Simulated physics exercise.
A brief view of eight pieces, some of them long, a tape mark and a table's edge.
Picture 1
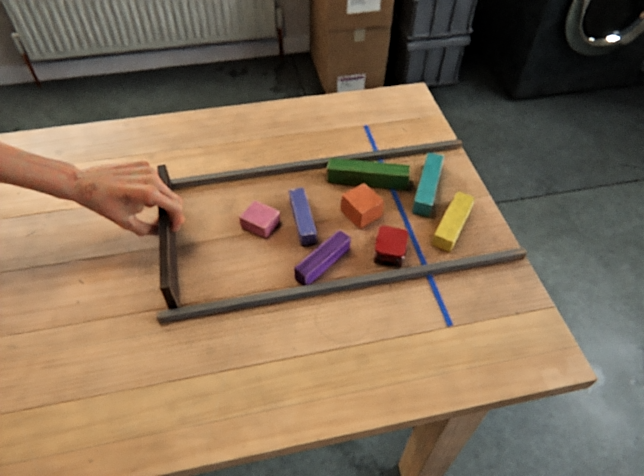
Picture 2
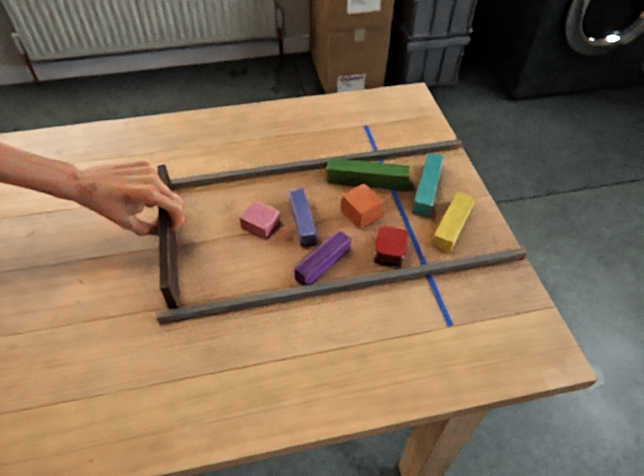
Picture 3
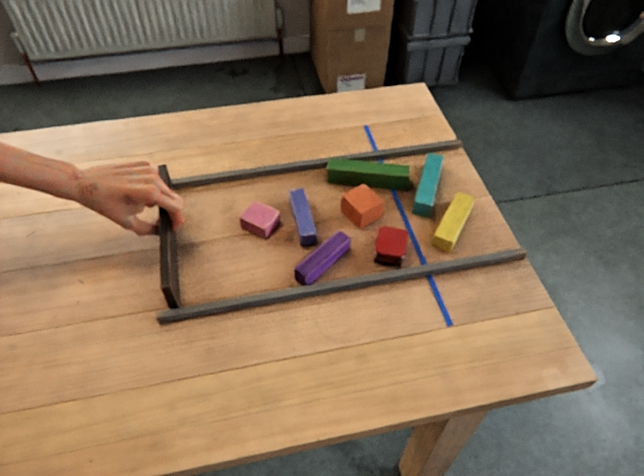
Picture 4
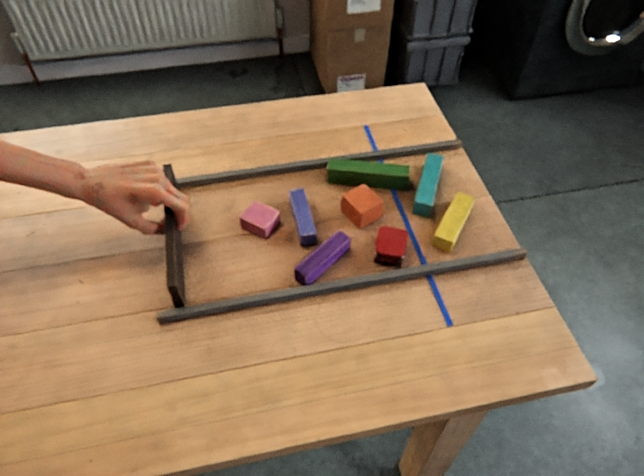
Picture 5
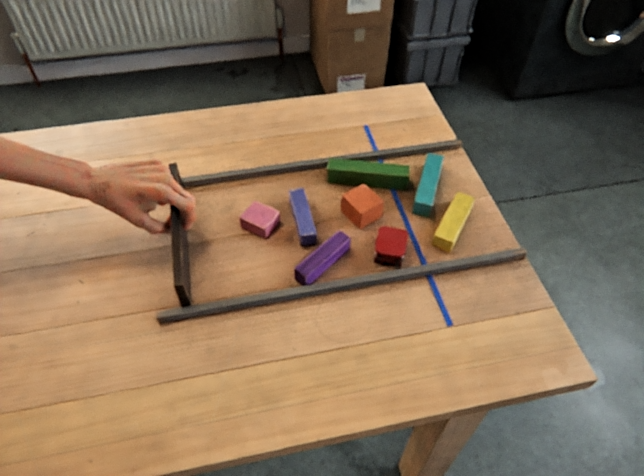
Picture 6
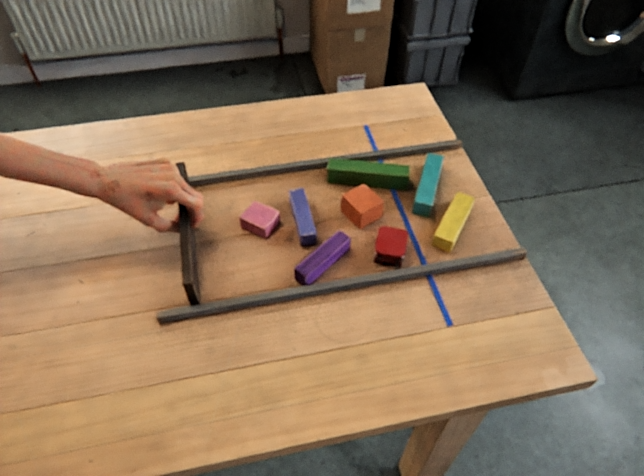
At first, a hand holds a dark board still between two rails on a wooden table, left of eight coloured blocks scattered around a blue tape line. Then the hand slides the board a short way right, toward the pink block, without touching any blocks, which all stay still.
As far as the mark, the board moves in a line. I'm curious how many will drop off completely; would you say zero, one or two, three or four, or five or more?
I would say zero.
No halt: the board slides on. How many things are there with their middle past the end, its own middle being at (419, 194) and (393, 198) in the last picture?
At the first place it's 1, at the second 0.
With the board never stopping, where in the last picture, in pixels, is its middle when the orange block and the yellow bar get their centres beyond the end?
The middle is at (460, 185) when it's the orange block, and at (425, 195) when it's the yellow bar.
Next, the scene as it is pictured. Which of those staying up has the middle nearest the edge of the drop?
Turquoise bar.
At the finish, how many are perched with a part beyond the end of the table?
It comes to 2.
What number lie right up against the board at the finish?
It's touching 3 at the end.
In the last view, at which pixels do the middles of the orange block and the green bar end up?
First (451, 202), then (427, 166).
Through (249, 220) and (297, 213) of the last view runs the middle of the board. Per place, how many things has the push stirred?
The counts are 1 and 4.
Early on, none off yet; yellow bar at rest near (454, 221); turquoise bar at rest near (428, 184); green bar at rest near (368, 174).
Finally, the number that fall off is zero.
